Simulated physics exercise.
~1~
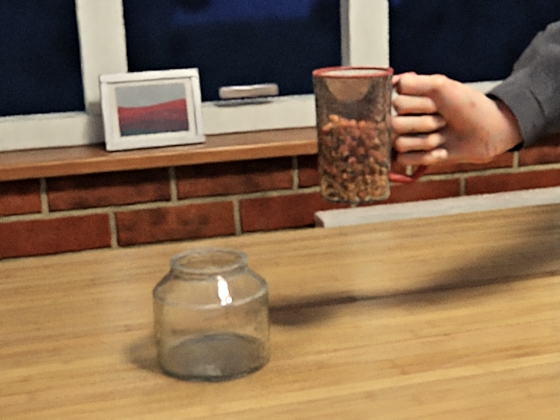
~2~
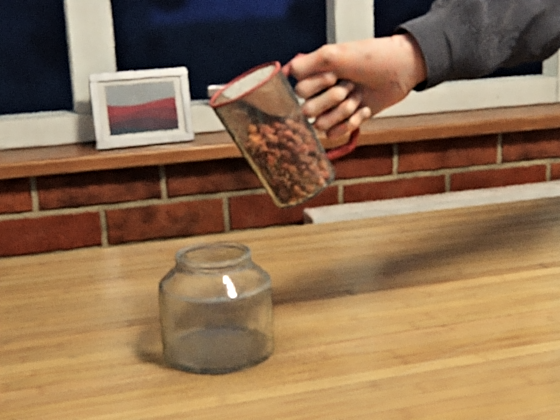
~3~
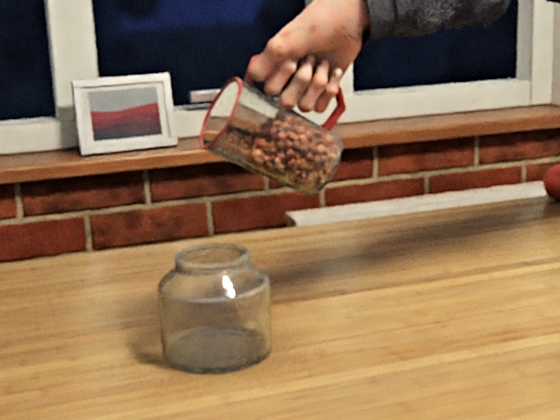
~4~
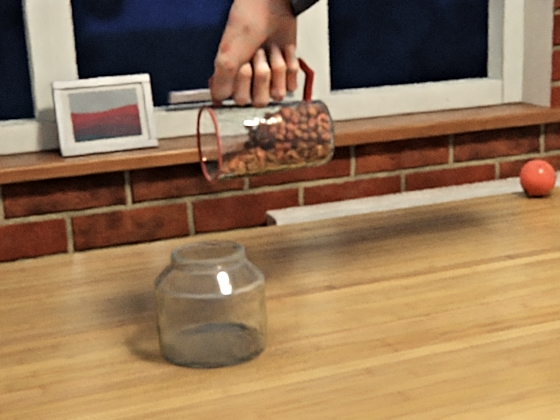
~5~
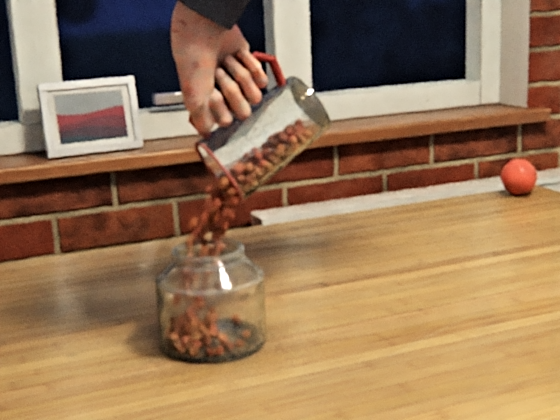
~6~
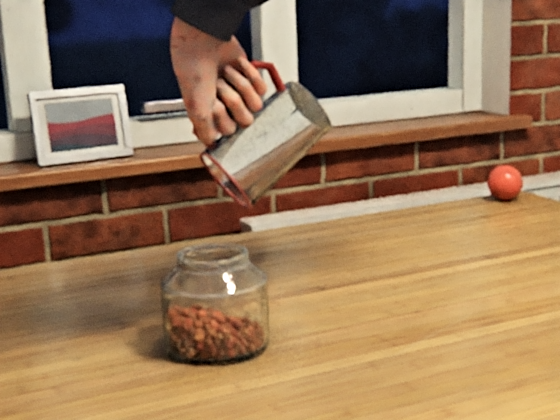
On a wooden table before a brick wall and window, a hand held a glass cup of small reddish-brown pieces, moved it left over an open glass jar and tipped it until they all poured in, leaving the cup empty and the jar partly filled.
